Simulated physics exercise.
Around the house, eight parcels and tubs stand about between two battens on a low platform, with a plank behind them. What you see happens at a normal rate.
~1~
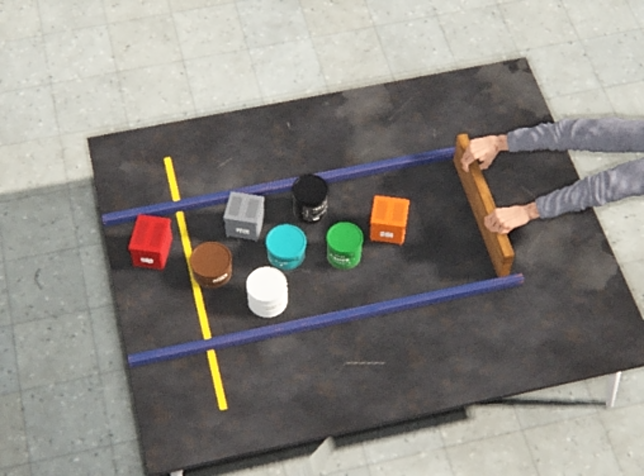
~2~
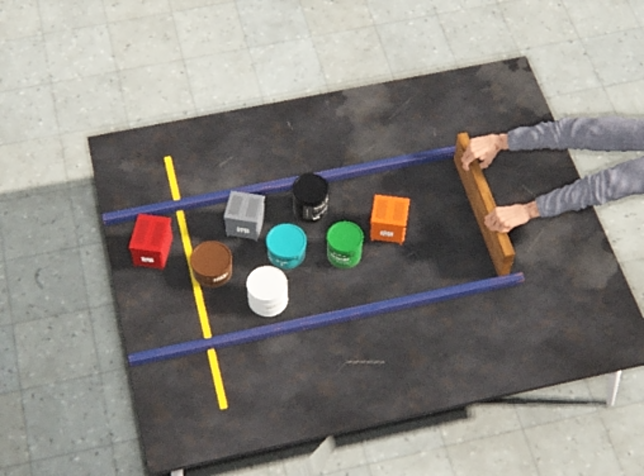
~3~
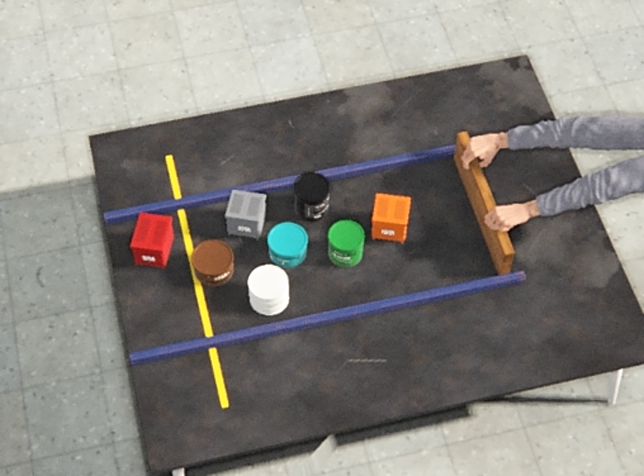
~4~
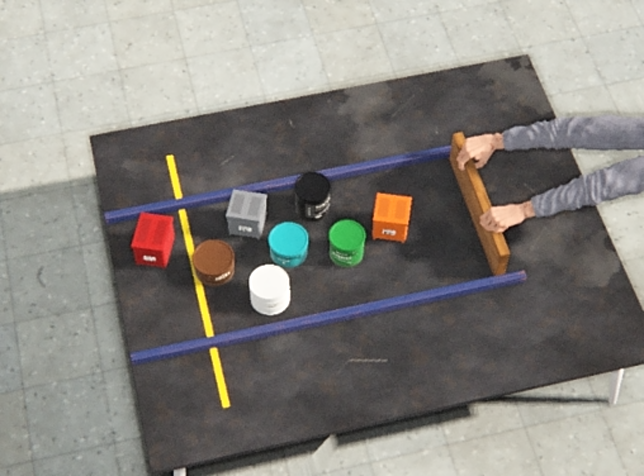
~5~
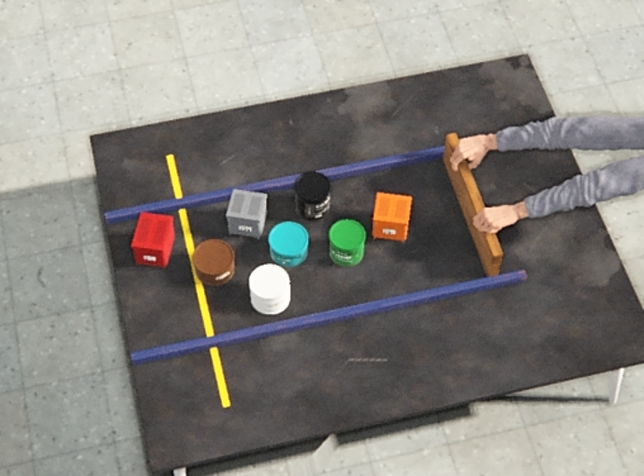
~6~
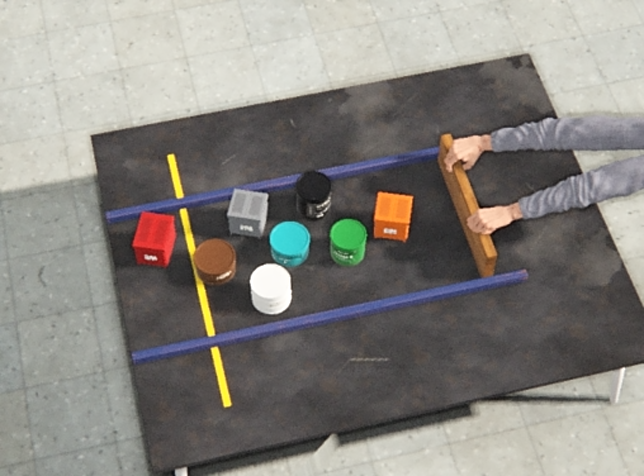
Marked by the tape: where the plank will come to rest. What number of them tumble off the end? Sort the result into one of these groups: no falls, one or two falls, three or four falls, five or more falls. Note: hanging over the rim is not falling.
One or two falls.
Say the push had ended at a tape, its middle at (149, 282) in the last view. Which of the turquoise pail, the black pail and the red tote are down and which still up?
Looking at each: The turquoise pail goes off, the black pail remains on top, the red tote goes off.
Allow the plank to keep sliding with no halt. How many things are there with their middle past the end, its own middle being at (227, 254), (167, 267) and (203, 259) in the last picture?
Place by place, 0, 4 and 1.
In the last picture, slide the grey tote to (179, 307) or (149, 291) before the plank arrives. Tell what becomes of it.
The grey tote stays put the first time and is gone the second time.
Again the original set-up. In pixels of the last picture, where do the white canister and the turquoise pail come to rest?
White canister at about (187, 312), turquoise pail at about (140, 258).
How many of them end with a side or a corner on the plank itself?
3 in contact.
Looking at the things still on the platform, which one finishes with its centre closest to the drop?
The brown pail winds up nearest.
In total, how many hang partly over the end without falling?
My count gives 1.
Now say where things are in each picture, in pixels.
The first frame shows red tote (151, 243); brown pail (211, 266); grey tote (245, 217); plank (482, 205); tape (193, 275).
The second frame shows brown pail (212, 265); black pail (310, 199).
The third frame shows grey tote (246, 215); green pail (346, 244).
The fourth frame shows red tote (154, 241); turquoise pail (289, 245).
The fifth frame shows brown pail (214, 263); orange tote (392, 218).
The sixth frame shows red tote (155, 240); brown pail (215, 263); grey tote (248, 214); plank (466, 206); tape (197, 273).
A little later, none off yet; red tote at rest near (155, 240); brown pail at rest near (215, 263); grey tote at rest near (248, 214).
Next, none off yet; red tote at rest near (155, 240); brown pail shifted a little near (193, 267); grey tote shifted about its own width near (225, 211).
When it is over, the number that fall off is one or two; down, red tote.
